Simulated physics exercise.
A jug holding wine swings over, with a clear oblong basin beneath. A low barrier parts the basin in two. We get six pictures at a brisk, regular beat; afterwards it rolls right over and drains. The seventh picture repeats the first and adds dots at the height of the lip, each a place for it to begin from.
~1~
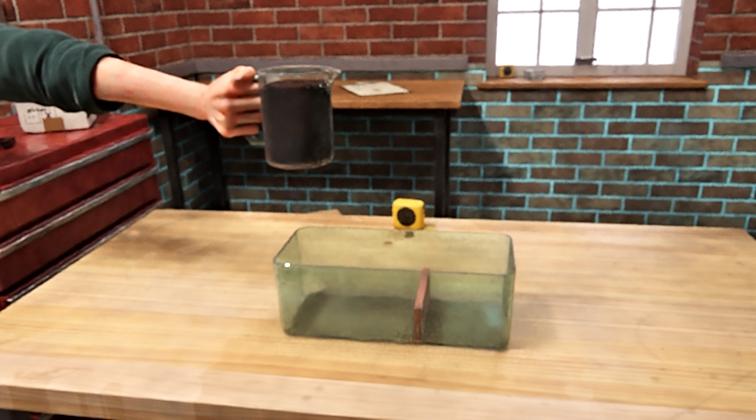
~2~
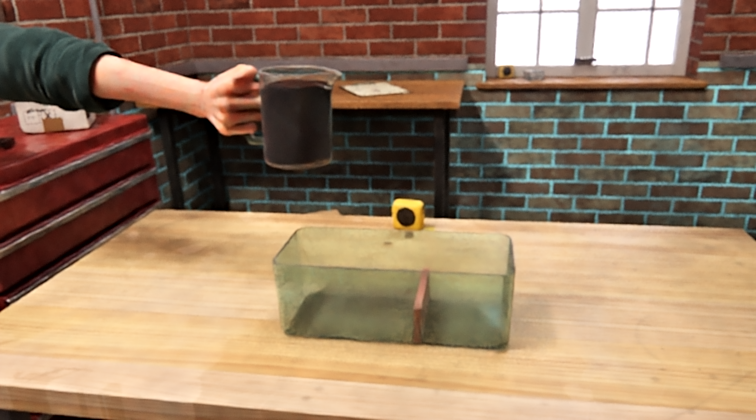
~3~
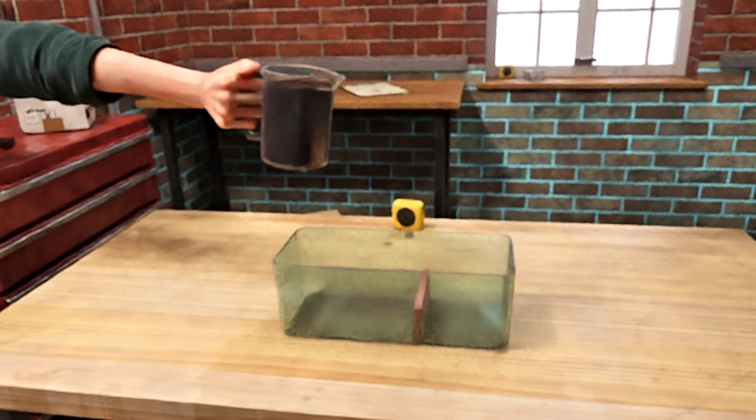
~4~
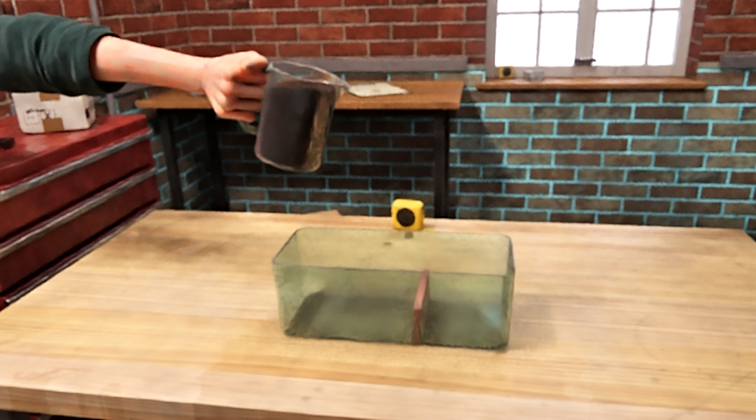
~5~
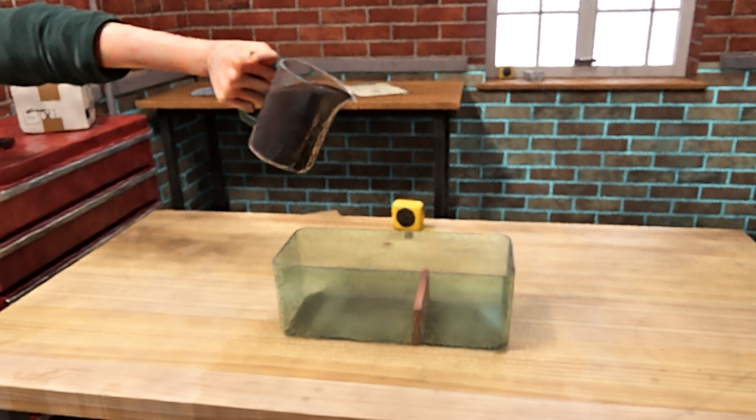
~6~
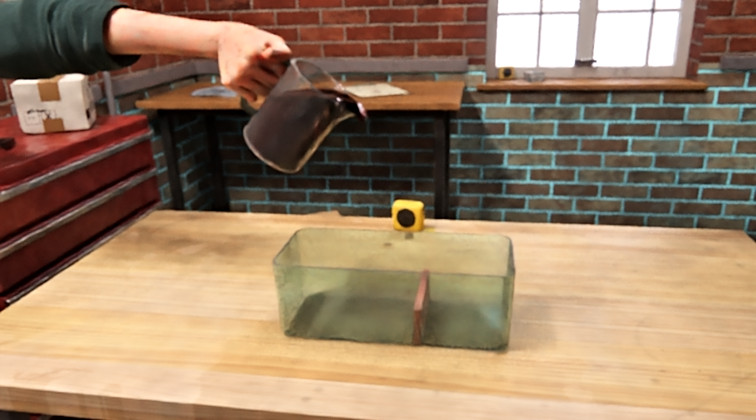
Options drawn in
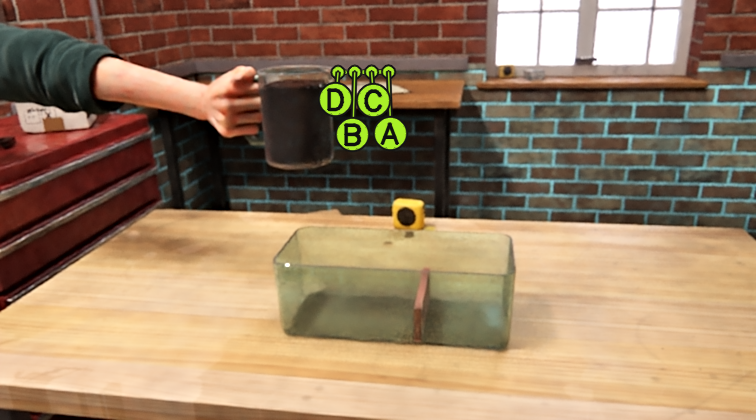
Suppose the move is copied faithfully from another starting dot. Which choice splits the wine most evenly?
B.
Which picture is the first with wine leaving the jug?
Picture 6.
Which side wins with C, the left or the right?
The right side.
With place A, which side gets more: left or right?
The right side.
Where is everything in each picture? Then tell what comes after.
The first picture shows upright, lip at (339, 72); basin from (283, 331) to (509, 346); top of the wall at (422, 286); nothing has left yet.
The second picture shows upright, lip at (340, 74); nothing has left yet.
The third picture shows tipped about 7°, lip at (344, 79); nothing has left yet.
The fourth picture shows tipped about 16°, lip at (349, 87); nothing has left yet.
The fifth picture shows tipped about 28°, lip at (354, 99); nothing has left yet.
The sixth picture shows tipped about 41°, lip at (358, 114); wine is over the lip, down to (364, 120).
In lime, A at (388, 71); B at (354, 72); C at (371, 72); D at (338, 72).
Choosing A, about 6 % ends left of the wall and 91 % right of it; 3 % is lost outside.
Choosing B, about 52 % ends left of the wall and 46 % right of it.
Choosing C, about 16 % ends left of the wall and 83 % right of it.
Choosing D, about 82 % ends left of the wall and 7 % right of it; 12 % is lost outside.
